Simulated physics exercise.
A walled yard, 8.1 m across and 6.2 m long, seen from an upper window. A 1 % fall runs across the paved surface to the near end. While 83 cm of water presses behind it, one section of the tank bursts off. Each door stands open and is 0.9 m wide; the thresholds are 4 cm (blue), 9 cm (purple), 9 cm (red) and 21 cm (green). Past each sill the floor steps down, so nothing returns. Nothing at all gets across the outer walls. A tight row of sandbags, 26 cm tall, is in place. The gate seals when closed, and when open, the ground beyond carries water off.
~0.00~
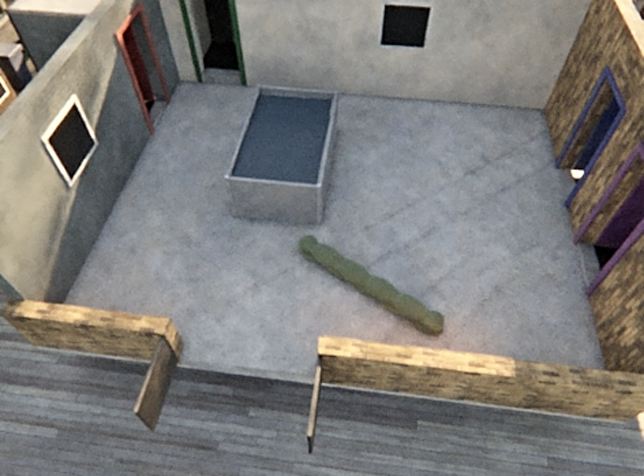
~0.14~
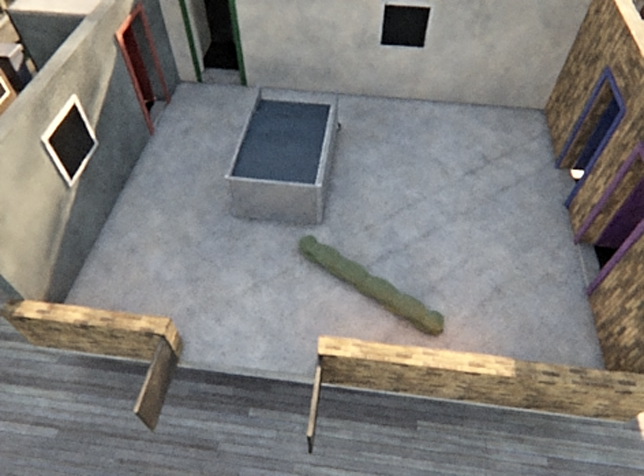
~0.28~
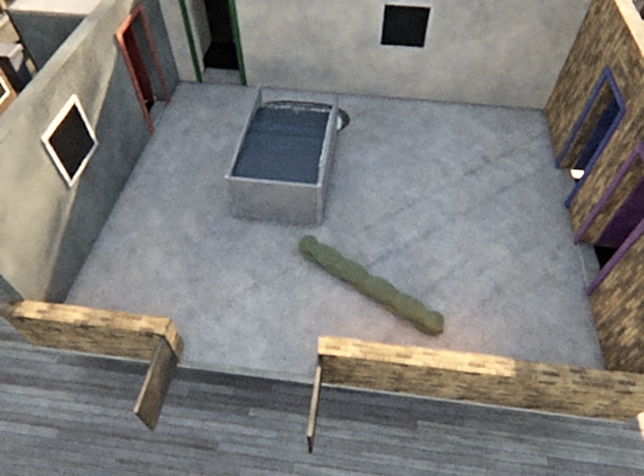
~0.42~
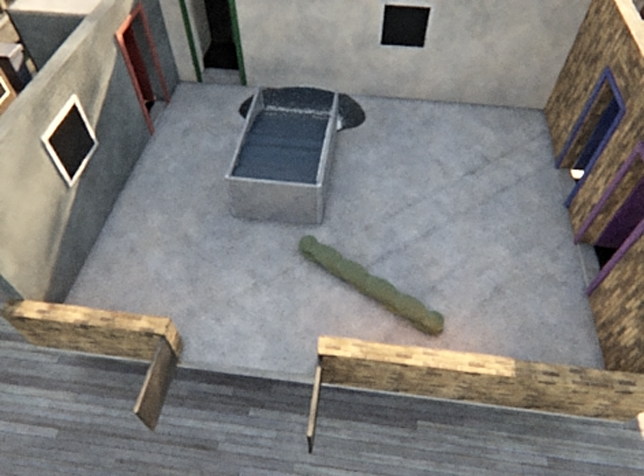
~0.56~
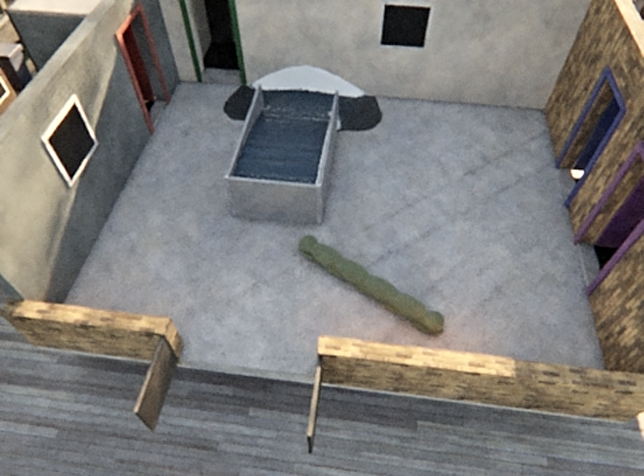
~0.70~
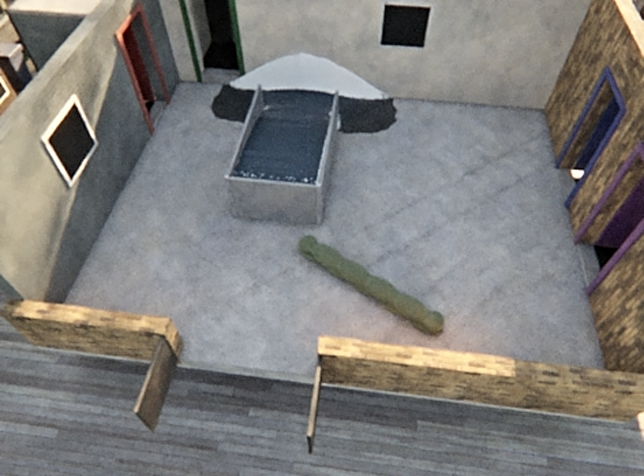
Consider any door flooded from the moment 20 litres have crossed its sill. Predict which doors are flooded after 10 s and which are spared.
The blue door is flooded, the purple door is spared, the red door is flooded, the green door is spared.
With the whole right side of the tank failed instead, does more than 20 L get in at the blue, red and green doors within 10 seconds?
Then: Blue beyond it, red short of it, green short of it.
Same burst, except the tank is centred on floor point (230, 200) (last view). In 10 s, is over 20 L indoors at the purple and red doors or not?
Purple door held, red door exceeded.
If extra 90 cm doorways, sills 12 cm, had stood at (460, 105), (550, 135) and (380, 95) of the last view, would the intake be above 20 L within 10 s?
In that order: Below, above, above.
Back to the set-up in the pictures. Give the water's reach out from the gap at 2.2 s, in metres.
5.2 m.
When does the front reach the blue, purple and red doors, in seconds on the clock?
Door times: Blue 2.4 s / purple 3.2 s / red 1.6 s.
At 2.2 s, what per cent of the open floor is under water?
I'd guess around 30 %.
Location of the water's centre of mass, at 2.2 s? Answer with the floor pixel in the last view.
Around (303, 130) in the last picture.
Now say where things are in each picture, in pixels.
The first picture shows the tank at (287, 135) is whole and still, 83 cm deep.
In the second picture, water pours out on the tank's far side and has run 0.8 m, to a hidden place; typically 11 cm deep outside, 83 cm at the tank's back.
In the third picture, the front is at a hidden place, 1.1 m from the gap on the tank's far side; 1.2 m2 of floor is under water; 83 cm left at the back of the tank.
In the fourth picture, the front is at a hidden place, 1.4 m from the gap on the tank's far side; 2.6 m2 of floor is under water; 83 cm left at the back of the tank.
In the fifth picture, the front is at (245, 87), 1.9 m from the gap on the tank's far side; 3.5 m2 of floor is under water; 80 cm left at the back of the tank.
In the sixth picture, the front is at (227, 85), 2.2 m from the gap on the tank's far side; 3.7 m2 of floor is under water; 72 cm left at the back of the tank.
After 1.4 s water covers 15 % of the floor and is deepest (55 cm) near (305, 93); blue door not reached, purple door not reached, red door not reached, green door 18 cm at the sill, 0 L in.
After 2.2 s water covers 30 % of the floor and is deepest (44 cm) near (179, 83); blue door not reached, purple door not reached, red door 24 cm at the sill, 20 L in, green door 18 cm at the sill, 0 L in.
After 3.5 s water covers 55 % of the floor and is deepest (28 cm) near (185, 88); blue door 14 cm at the sill, 37 L in, purple door 6 cm at the sill, 0 L in, red door 21 cm at the sill, 114 L in, green door 17 cm at the sill, 1 L in.
After 6.0 s water covers 75 % of the floor and is deepest (18 cm) near (590, 393); blue door 8 cm at the sill, 97 L in, purple door 7 cm at the sill, 0 L in, red door 11 cm at the sill, 174 L in, green door 10 cm at the sill, 3 L in.
After 10.0 s water covers 90 % of the floor and is deepest (12 cm) near (353, 364); blue door 4 cm at the sill, 109 L in, purple door 3 cm at the sill, 0 L in, red door 5 cm at the sill, 177 L in, green door 5 cm at the sill, 3 L in.
